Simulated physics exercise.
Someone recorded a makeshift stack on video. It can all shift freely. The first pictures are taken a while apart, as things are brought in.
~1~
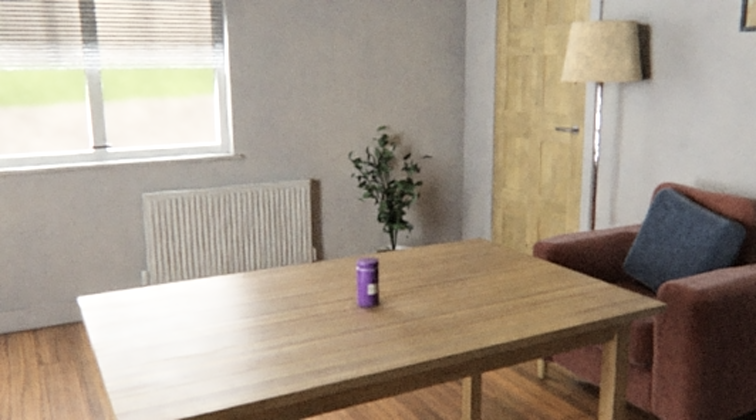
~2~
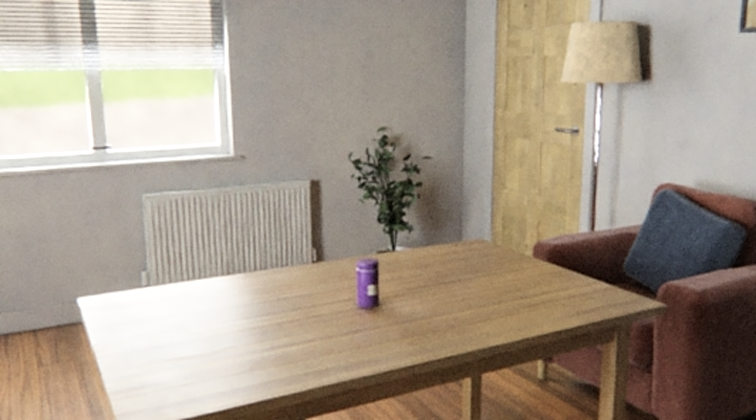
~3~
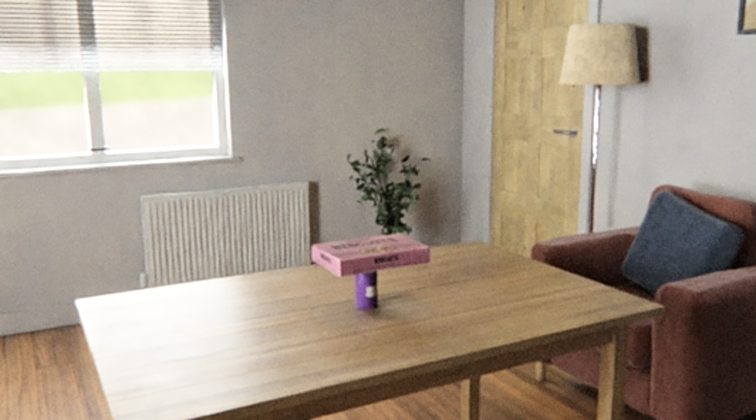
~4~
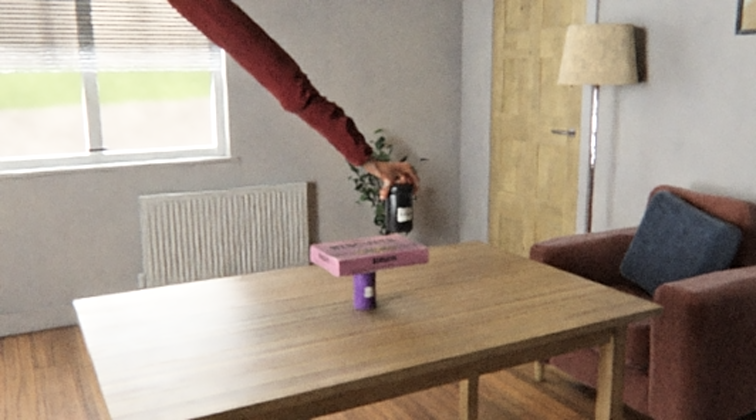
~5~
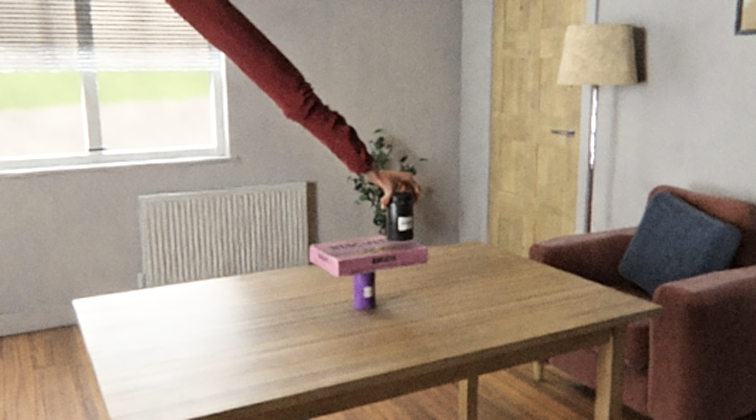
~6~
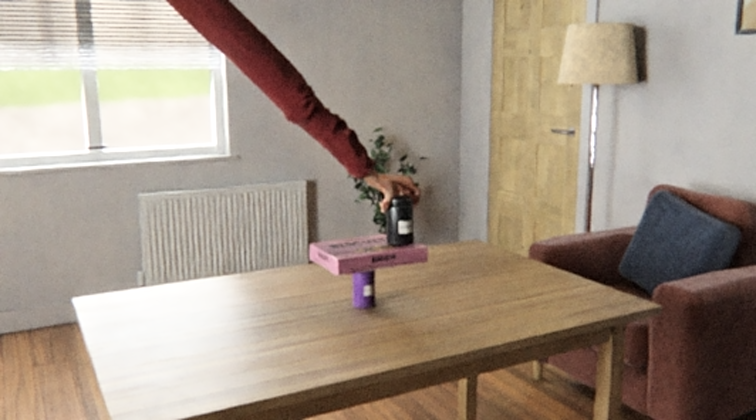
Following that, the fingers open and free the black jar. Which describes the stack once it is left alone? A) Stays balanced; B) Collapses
Collapses (B).
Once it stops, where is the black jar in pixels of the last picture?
About (456, 279).
Then, 0.50 s past the last view, black jar now fallen; pink packet rocked 59° from its first pose.
Then, 0.60 s past the last view, pink packet rocked 68° from its first pose.
Then, 1.00 s past the last view, pink packet now fallen; purple jar rocked 65° from its first pose.
Then, 1.40 s past the last view, purple jar now fallen.
Finally, fallen, black jar, pink packet and purple jar. Final places as the last picture's camera would see them, black jar near (456, 279). The stack comes apart.
